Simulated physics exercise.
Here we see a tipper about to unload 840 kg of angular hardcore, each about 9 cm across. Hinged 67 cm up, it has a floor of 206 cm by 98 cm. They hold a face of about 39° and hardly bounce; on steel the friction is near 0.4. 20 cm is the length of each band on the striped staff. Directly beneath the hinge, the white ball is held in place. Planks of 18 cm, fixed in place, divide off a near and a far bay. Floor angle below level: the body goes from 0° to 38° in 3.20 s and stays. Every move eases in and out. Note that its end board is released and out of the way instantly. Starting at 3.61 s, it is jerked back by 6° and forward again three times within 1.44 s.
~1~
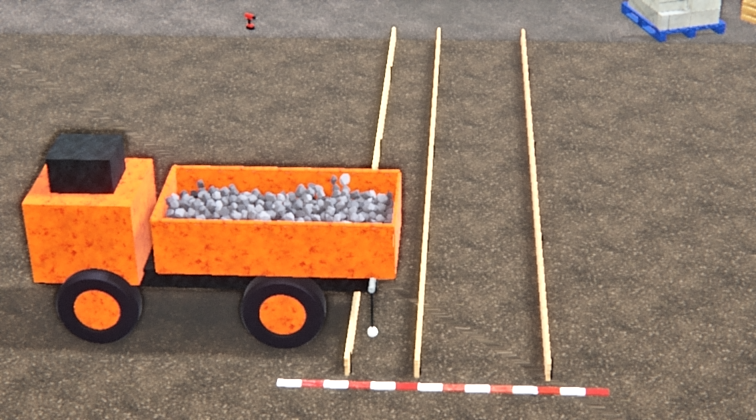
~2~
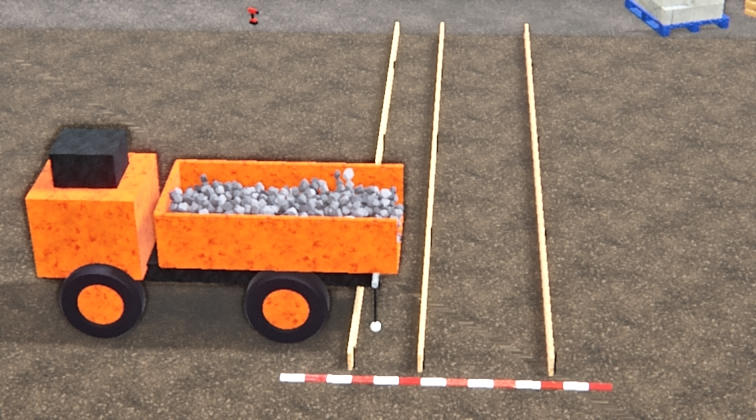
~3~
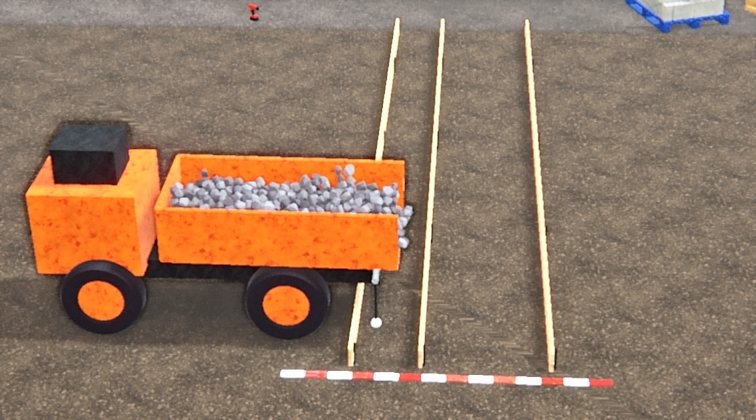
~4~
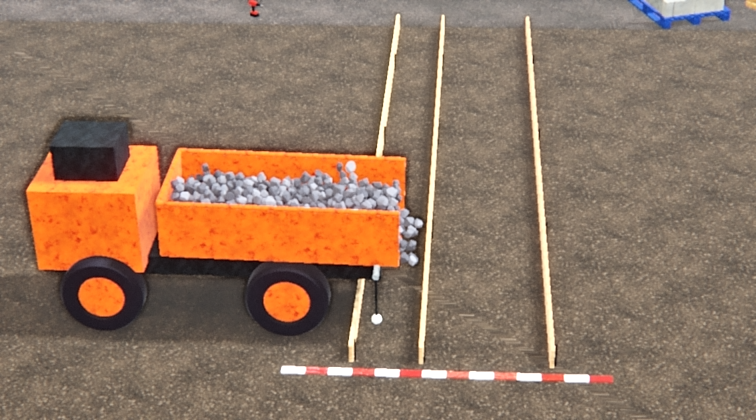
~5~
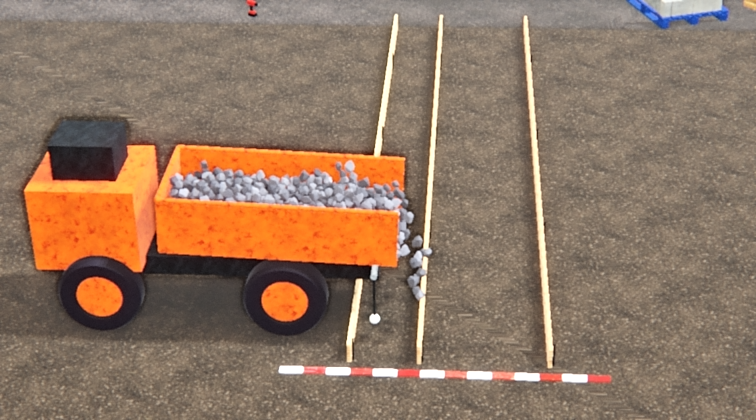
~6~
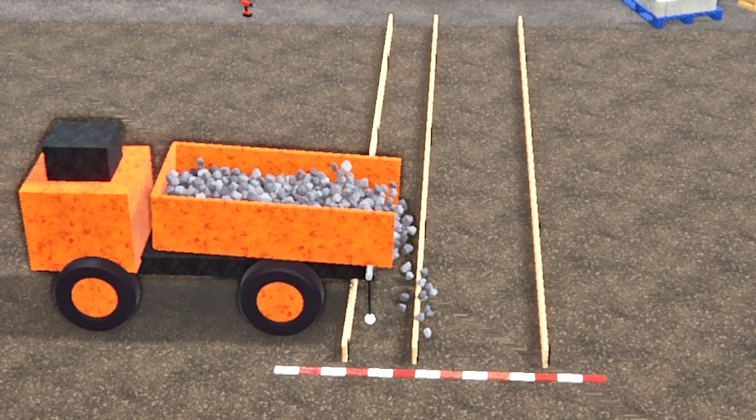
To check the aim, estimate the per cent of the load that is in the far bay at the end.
I would say roughly 85 per cent of the load.
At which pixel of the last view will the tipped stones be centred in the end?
Their middle lands near (457, 298).
A little later the floor is at 32°; 75 % in the body, 11 % in the near bay, 14 % in the far bay; the foremost stones are at (475, 299).
Then the floor is at 38°; 23 % in the body, 18 % in the near bay, 59 % in the far bay; the foremost stones are at (528, 310).
Later still the floor is at 38°; 0 % in the body, 17 % in the near bay, 83 % in the far bay; the foremost stones are at (554, 299).
In the end the floor is at 38°; 0 % in the body, 17 % in the near bay, 83 % in the far bay; the foremost stones are at (554, 299).
